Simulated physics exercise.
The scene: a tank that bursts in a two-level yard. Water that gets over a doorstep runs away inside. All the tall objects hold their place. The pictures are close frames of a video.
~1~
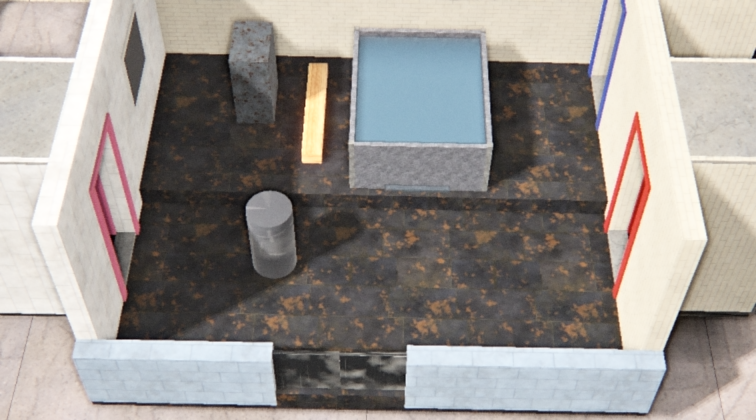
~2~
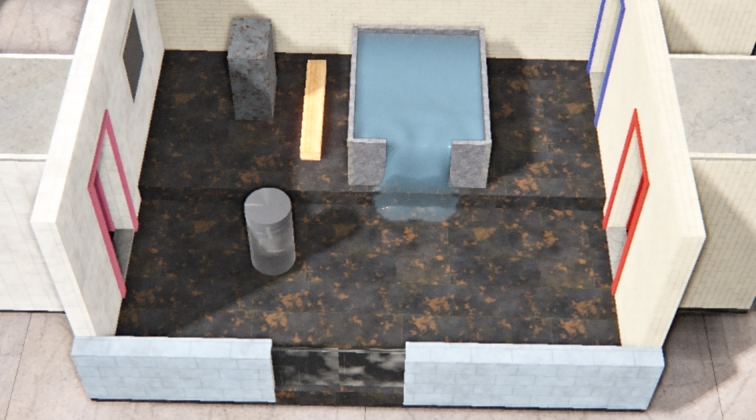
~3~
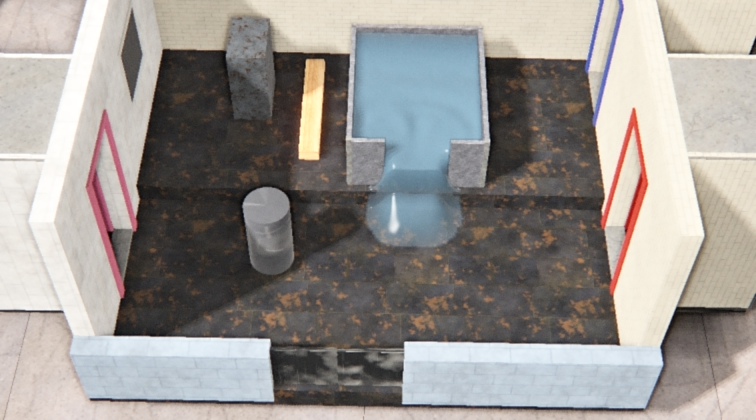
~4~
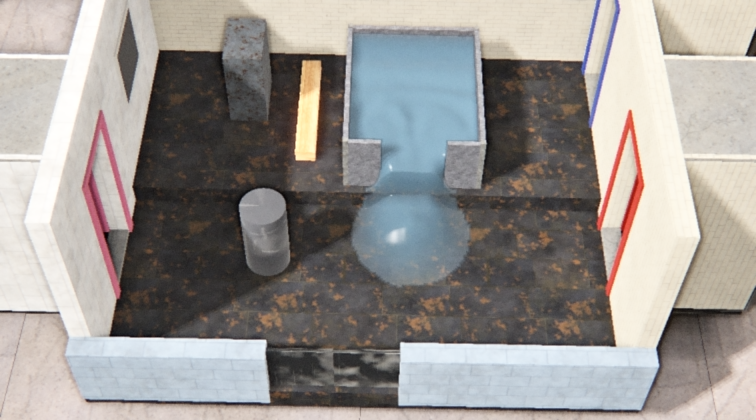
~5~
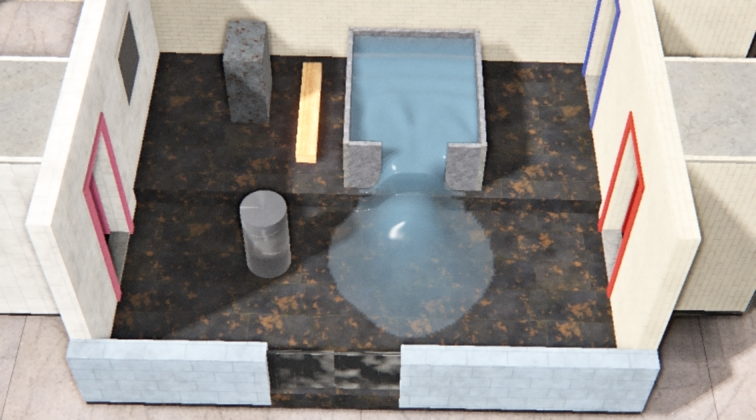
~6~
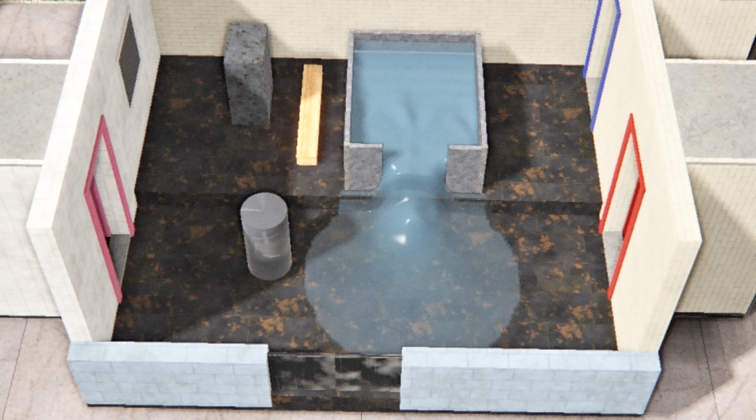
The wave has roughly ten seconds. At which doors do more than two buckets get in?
The blue door admits no more than that; the red door lets in a lot; the pink door lets in a lot.
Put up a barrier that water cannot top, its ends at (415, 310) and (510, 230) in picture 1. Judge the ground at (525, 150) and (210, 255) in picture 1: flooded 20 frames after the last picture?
In turn: Free of water, flooded.
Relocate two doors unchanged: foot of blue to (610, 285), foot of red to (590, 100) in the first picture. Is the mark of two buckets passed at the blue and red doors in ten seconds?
One by one: The blue one floods; the red one keeps below it.
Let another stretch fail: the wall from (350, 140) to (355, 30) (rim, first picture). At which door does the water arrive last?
That is the red-painted one.
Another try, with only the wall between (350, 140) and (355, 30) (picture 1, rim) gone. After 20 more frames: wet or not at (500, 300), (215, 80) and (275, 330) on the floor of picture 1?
One after the other: Not flooded, under water, covered.
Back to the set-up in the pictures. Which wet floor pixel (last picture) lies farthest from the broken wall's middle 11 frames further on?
Near (106, 373).
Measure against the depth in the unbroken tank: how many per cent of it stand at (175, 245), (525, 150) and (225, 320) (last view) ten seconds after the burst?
Roughly 16, 0 and 16 per cent, in turn.
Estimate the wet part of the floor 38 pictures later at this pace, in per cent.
About 60 per cent.
A moment on, water covers 35 % of the floor; the blue door not reached, the red door not reached, the pink door not reached.
Next, water covers 40 % of the floor; the blue door not reached, the red door wet at the sill, nothing in, the pink door not reached.
Then, water covers 55 % of the floor; the blue door not reached, the red door under two buckets in, the pink door under two buckets in.
Later, water covers 60 % of the floor; the blue door not reached, the red door over two buckets in, the pink door over two buckets in.
In the end, water covers 60 % of the floor; the blue door not reached, the red door far over two buckets in, the pink door far over two buckets in.
